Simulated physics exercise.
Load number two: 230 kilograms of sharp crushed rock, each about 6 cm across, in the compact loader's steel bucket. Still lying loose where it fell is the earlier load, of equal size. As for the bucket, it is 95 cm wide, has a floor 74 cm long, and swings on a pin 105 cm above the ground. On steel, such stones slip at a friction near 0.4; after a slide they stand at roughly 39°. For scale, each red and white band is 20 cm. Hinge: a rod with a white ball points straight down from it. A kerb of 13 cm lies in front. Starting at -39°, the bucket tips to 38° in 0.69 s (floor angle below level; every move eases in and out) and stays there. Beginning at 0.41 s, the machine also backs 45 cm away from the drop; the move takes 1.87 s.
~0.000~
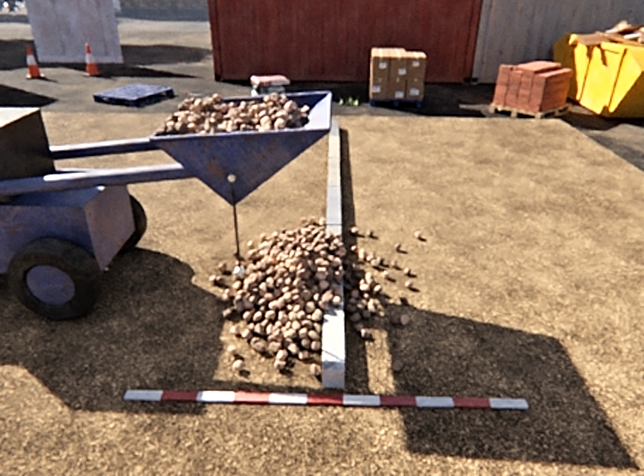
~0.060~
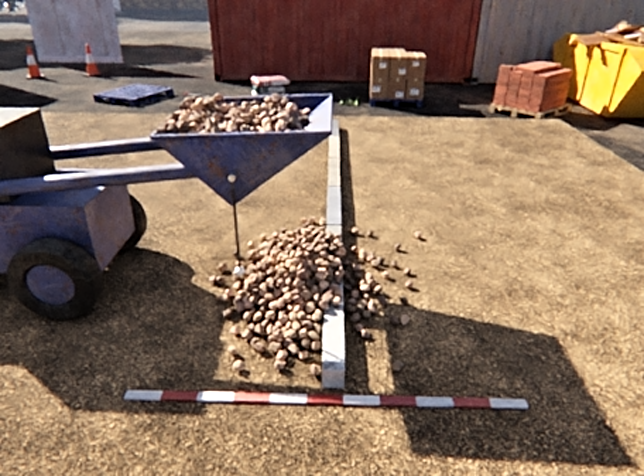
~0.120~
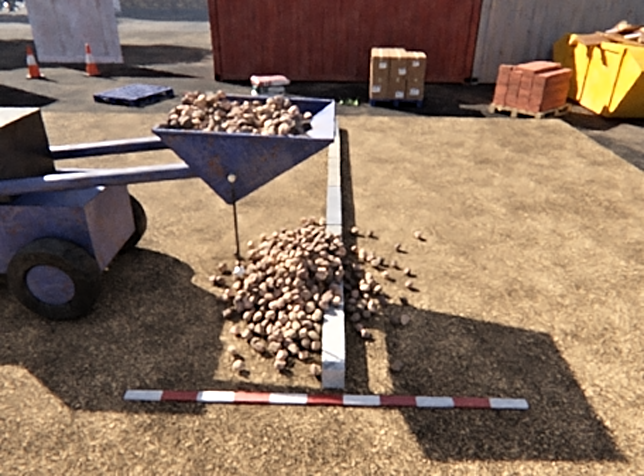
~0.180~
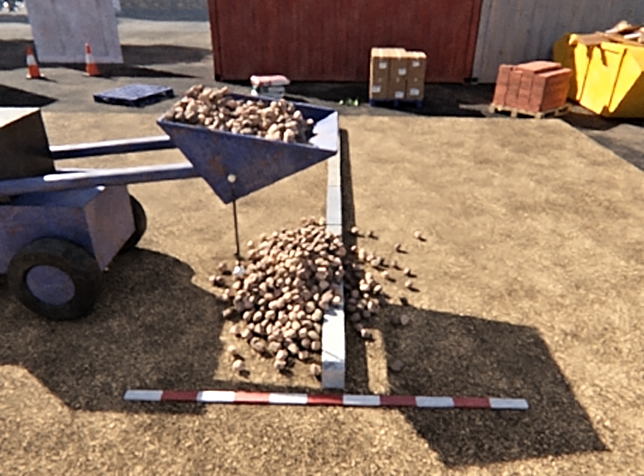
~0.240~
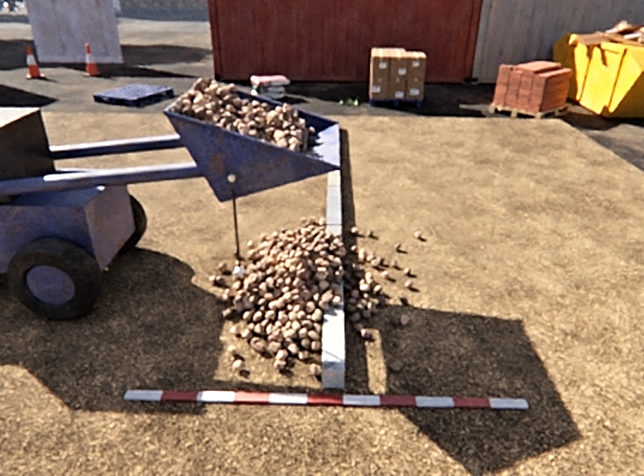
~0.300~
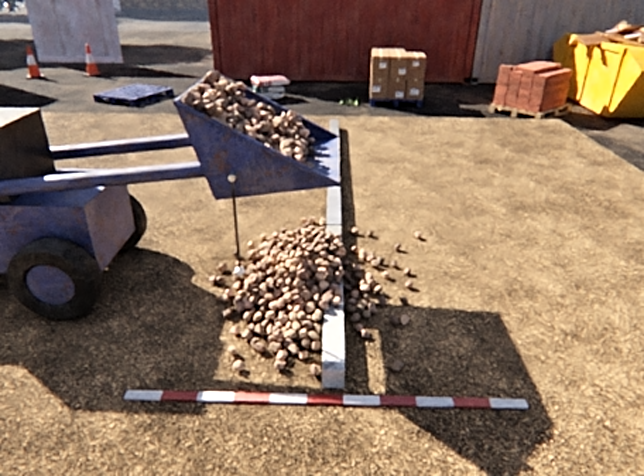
A blue loader's raised bucket, full of brownish stones, tilted slowly down to the right, gradually picking up speed, while its wheels stayed put and the loose pile below lay still across a pale kerb.
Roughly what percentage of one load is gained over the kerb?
Roughly 61 per cent.
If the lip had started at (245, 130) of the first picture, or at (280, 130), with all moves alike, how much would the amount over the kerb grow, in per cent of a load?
Case one about 0 %, case two about 15 %.
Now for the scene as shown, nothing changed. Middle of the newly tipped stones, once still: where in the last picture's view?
(354, 273).
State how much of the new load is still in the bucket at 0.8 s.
Still inside: Some 75 %.
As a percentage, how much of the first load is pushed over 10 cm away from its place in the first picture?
Roughly 5 % of them.
After 0.5 s the floor is at 26°; in per cent of one load, 100 in the bucket, 93 on this side of the kerb, 7 over the kerb; the foremost stones are at (404, 277).
After 0.8 s the floor is at 38°; in per cent of one load, 76 in the bucket, 116 on this side of the kerb, 8 over the kerb; the foremost stones are at (404, 277).
After 2.7 s the floor is at 38°; in per cent of one load, 0 in the bucket, 132 on this side of the kerb, 68 over the kerb; the foremost stones are at (498, 293).
After 5.1 s the floor is at 38°; in per cent of one load, 0 in the bucket, 132 on this side of the kerb, 68 over the kerb; the foremost stones are at (498, 293). Net gain over the kerb, 61.
